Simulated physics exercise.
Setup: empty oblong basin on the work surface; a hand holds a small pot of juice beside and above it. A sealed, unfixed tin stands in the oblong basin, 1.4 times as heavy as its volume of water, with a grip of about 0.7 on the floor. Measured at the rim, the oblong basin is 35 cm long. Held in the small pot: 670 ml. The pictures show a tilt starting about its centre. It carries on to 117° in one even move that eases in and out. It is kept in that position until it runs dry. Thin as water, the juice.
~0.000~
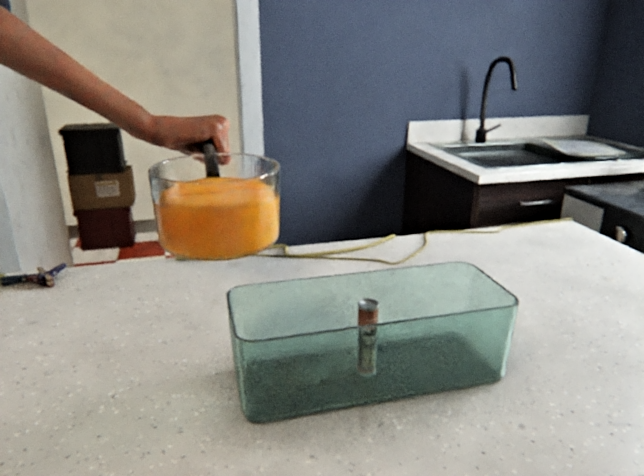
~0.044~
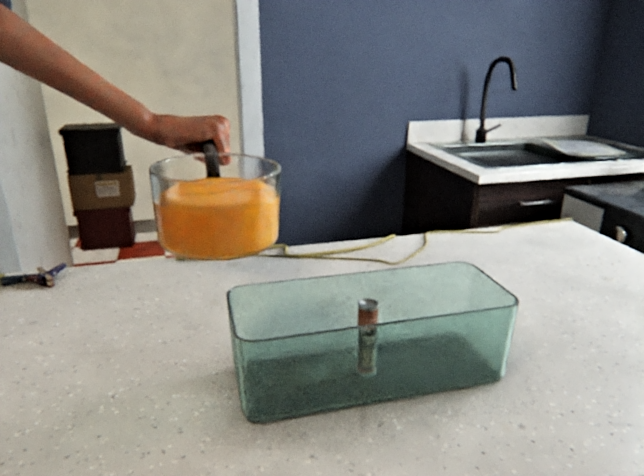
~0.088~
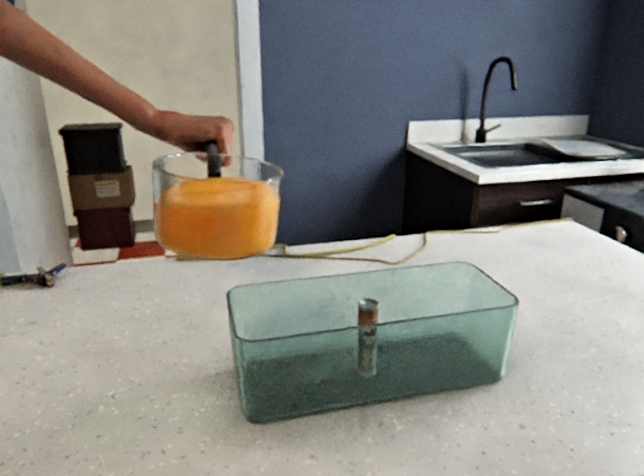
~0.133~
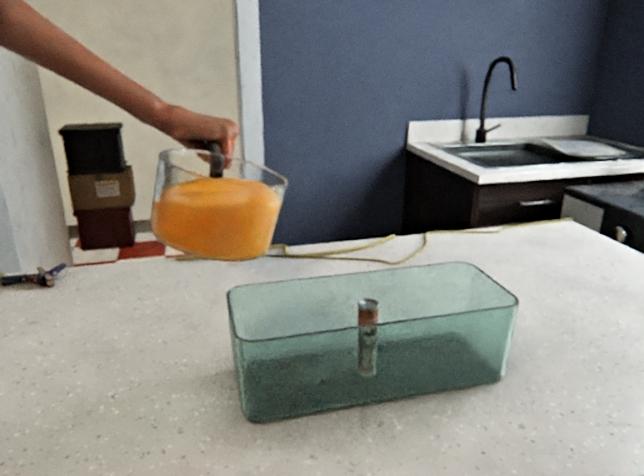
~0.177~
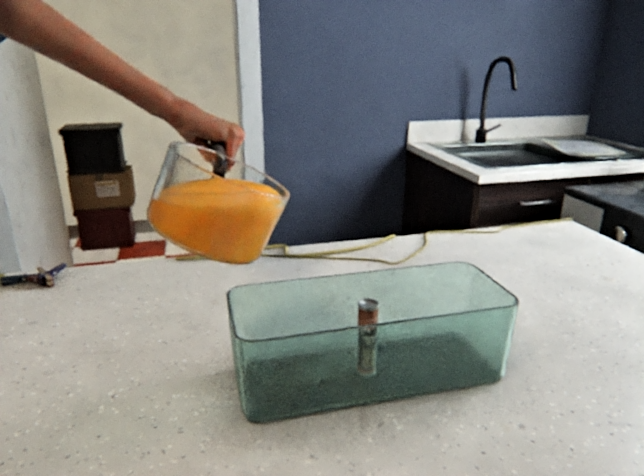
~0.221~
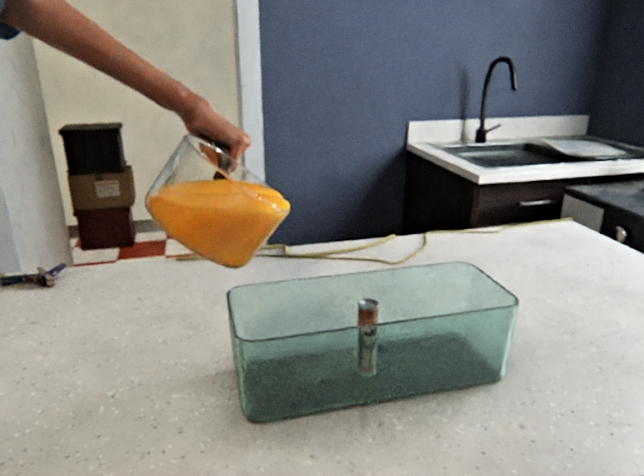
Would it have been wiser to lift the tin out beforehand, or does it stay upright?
It stays vertical.
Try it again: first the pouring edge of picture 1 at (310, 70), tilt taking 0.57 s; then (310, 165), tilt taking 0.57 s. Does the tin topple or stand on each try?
First it goes over; then it falls.
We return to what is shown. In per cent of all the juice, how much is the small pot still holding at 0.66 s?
Around 3 percent of it.
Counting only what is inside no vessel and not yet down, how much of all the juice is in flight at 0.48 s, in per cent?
42 %.
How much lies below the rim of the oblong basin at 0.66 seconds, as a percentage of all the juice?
Near 90 in a hundred.
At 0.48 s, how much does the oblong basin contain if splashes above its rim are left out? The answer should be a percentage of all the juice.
Near 32 in a hundred.
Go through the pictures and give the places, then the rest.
Tilt 0°; pouring edge (277, 165); surface from (157, 195) to (274, 187); the oblong basin's rim runs from (231, 314) to (494, 282); the tin's top is at (368, 306), in the first picture.
Tilt 2°; pouring edge (278, 167); surface from (156, 195) to (274, 188), in the second picture.
Tilt 7°; pouring edge (281, 172); surface from (157, 194) to (276, 189), in the third picture.
Tilt 15°; pouring edge (285, 181); surface from (156, 195) to (278, 190), in the fourth picture.
Tilt 26°; pouring edge (287, 193); surface from (154, 195) to (282, 192), in the fifth picture.
Tilt 38°; pouring edge (286, 208); surface from (151, 192) to (281, 195); 1 per cent is over the edge, in the sixth picture.
Then, 0.48 s in, the tilt is 109° and 25 per cent is still to pour; the tin stands where it began.
Then, 0.66 s in, the tilt is 117° and 3 per cent is still to pour; the tin stands where it began.
Then, 0.86 s in, the tilt is 117° and 0 per cent is still to pour; the tin stands where it began.
Then, 1.07 s in, the tilt is 117° and 0 per cent is still to pour; the tin stands where it began.
Finally, the tin stands where it began.
